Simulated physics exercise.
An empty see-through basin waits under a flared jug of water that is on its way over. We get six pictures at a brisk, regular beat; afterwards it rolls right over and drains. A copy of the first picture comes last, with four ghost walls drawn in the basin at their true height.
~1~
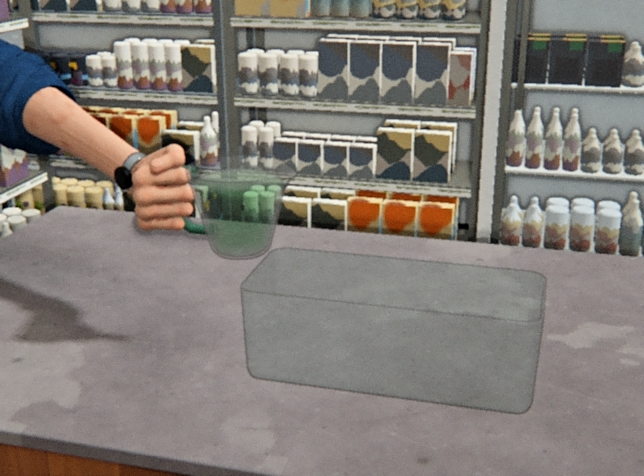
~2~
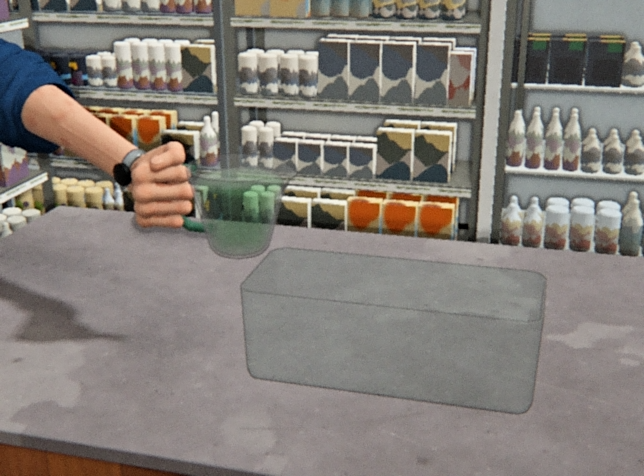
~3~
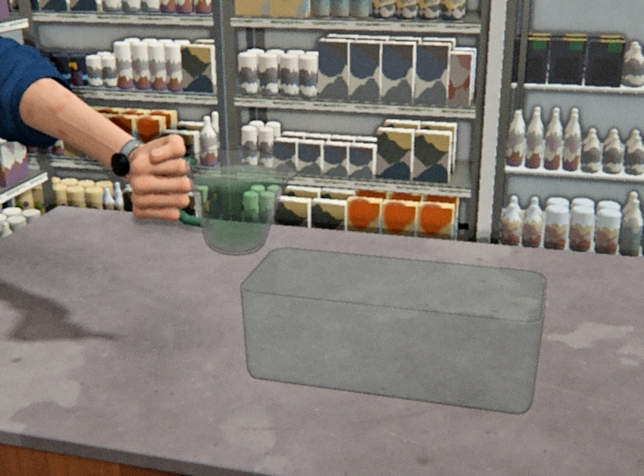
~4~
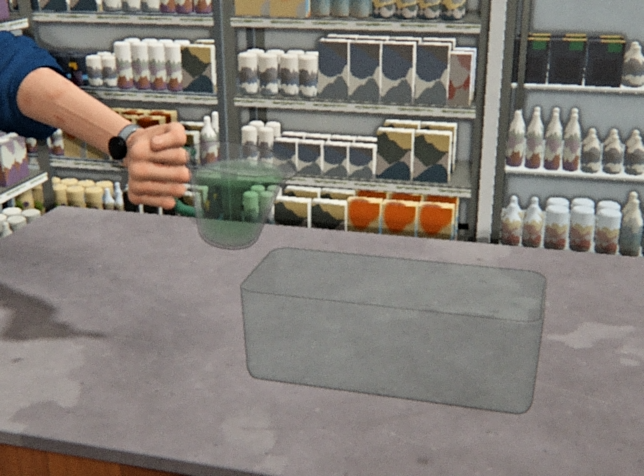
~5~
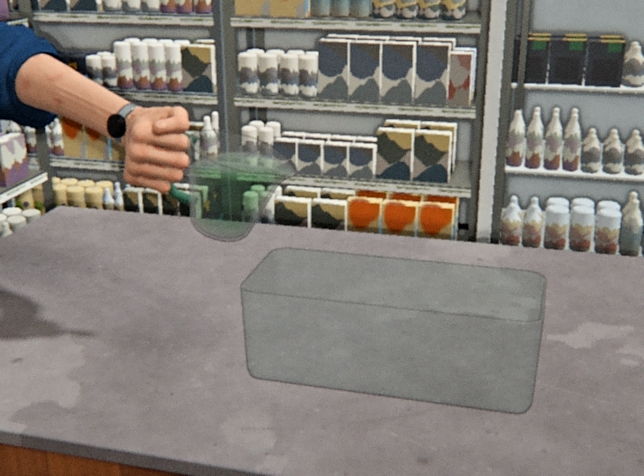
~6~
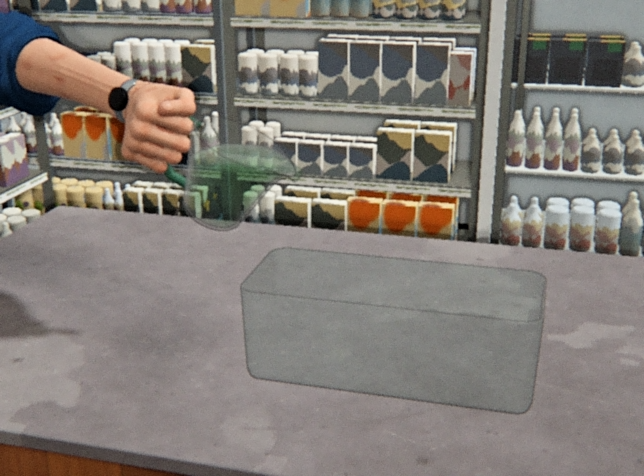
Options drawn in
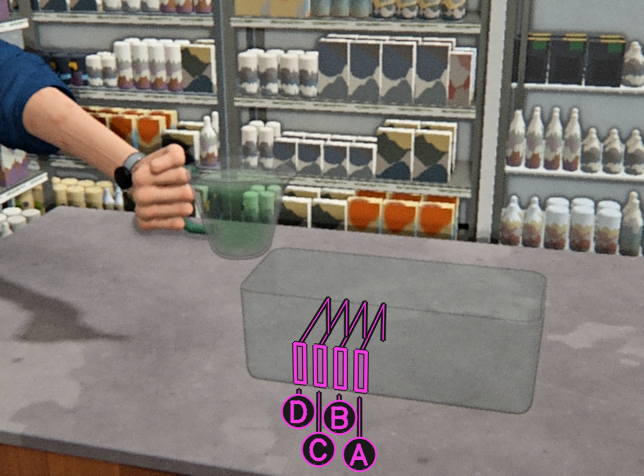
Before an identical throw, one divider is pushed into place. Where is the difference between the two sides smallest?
A works best here.
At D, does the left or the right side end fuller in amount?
More ends on the right.
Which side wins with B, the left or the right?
The right side.
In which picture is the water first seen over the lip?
In picture 6.
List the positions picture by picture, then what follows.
The first frame shows upright, lip at (295, 175); basin from (248, 373) to (532, 411); nothing has left yet.
The second frame shows upright, lip at (295, 175); nothing has left yet.
The third frame shows tipped about 4°, lip at (295, 175); nothing has left yet.
The fourth frame shows tipped about 10°, lip at (295, 175); nothing has left yet.
The fifth frame shows tipped about 17°, lip at (294, 174); nothing has left yet.
The sixth frame shows tipped about 26°, lip at (294, 174); water is over the lip, down to (297, 178).
In magenta, A at (359, 398); B at (339, 395); C at (318, 392); D at (298, 389).
If A is chosen, about 45 % ends left of the wall and 54 % right of it.
If B is chosen, about 10 % ends left of the wall and 90 % right of it.
If C is chosen, about 3 % ends left of the wall and 97 % right of it.
If D is chosen, about 3 % ends left of the wall and 96 % right of it.
